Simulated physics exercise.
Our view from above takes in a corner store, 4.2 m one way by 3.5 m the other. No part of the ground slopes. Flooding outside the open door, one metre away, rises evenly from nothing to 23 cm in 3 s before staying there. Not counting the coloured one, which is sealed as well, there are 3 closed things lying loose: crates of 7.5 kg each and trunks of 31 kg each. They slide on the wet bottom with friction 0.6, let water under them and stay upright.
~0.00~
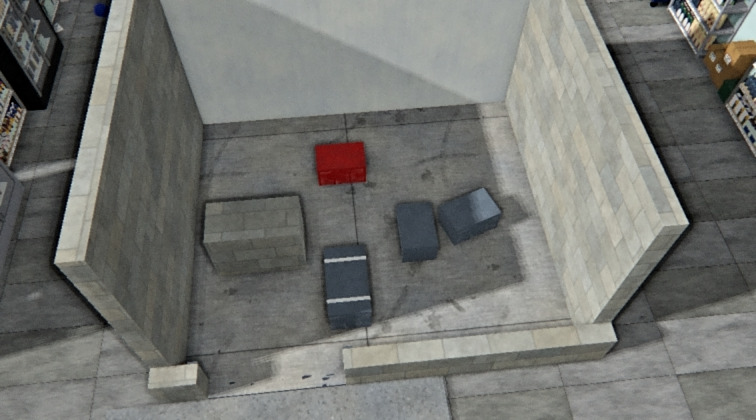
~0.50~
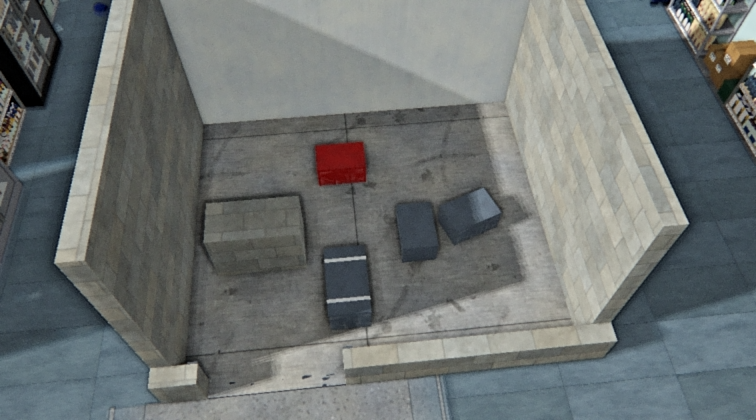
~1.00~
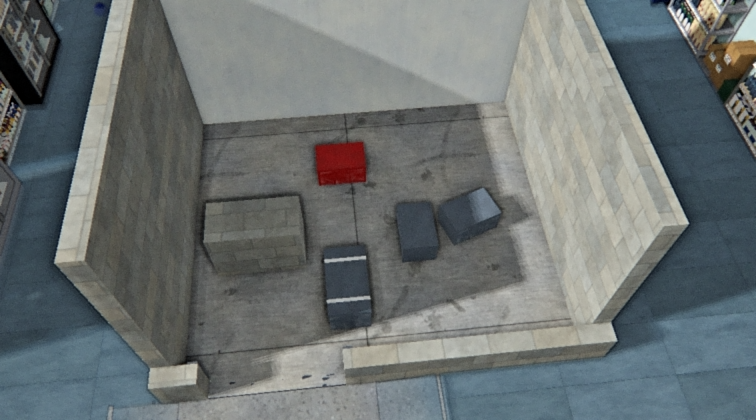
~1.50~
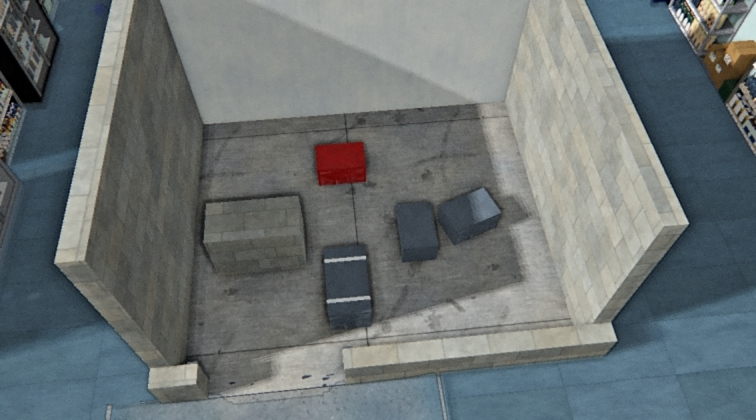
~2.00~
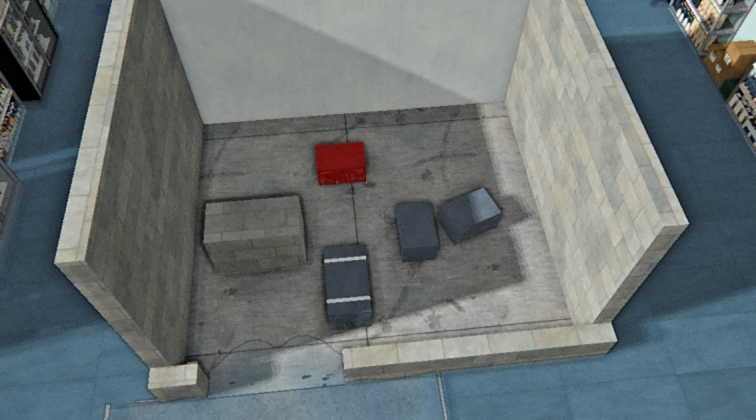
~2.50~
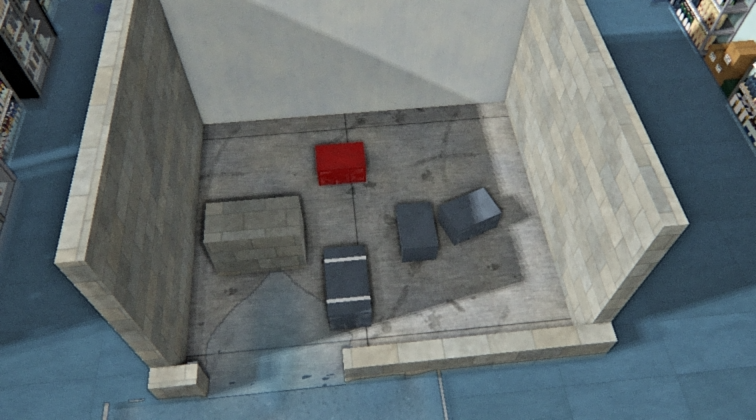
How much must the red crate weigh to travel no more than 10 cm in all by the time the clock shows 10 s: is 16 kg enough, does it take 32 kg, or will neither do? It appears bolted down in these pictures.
Heavier wins.
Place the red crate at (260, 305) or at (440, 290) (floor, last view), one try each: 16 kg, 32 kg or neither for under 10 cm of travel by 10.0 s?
The first try gives failure with both; the second gives success with heavier only.
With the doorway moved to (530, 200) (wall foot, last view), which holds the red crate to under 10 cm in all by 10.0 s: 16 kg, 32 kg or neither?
Under that setup, the heavy option is needed.
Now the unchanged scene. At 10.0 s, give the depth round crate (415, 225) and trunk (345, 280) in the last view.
First about 7 cm, second about 9 cm.
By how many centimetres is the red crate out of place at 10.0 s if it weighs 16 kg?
Displacement near 80 cm.
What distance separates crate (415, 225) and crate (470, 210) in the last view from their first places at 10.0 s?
In turn: 80 cm, 60 cm.
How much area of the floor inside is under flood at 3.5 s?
Wet: Near 3.0 m2.
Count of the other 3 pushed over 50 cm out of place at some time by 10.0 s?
I make it 3.
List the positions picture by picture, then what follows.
The first frame shows the red crate at (340, 156) rests on the ground; water covers 0.0 m2; 0 of 4 have shifted.
The second frame shows the red crate at (340, 156), on the bottom; water covers 0.0 m2; 0 of 4 have shifted.
The third frame shows the red crate at (340, 156) rests on the ground; 0.0 m2 under water; 0 of 4 have shifted.
The fourth frame shows the red crate at (340, 156), on the bottom; water covers 0.0 m2; 0 of 4 have shifted.
The fifth frame shows the red crate at (340, 156) rests on the ground; 0.4 m2 under water; 0 of 4 have shifted.
The sixth frame shows the red crate at (340, 156) rests on the ground; 1.2 m2 under water; 0 of 4 have shifted.
After 3.5 s the red crate would be 0 cm from its start with 16 kg and 0 cm from its start with 32 kg; 0 cm of water round it then.
After 4.5 s the red crate would be 0 cm from its start with 16 kg and 0 cm from its start with 32 kg; 4 cm of water round it then.
After 7.0 s the red crate would be 5 cm from its start with 16 kg and 0 cm from its start with 32 kg; 6 cm of water round it then.
After 10.0 s the red crate would be 79 cm from its start with 16 kg and 1 cm from its start with 32 kg; 11 cm of water round it then.
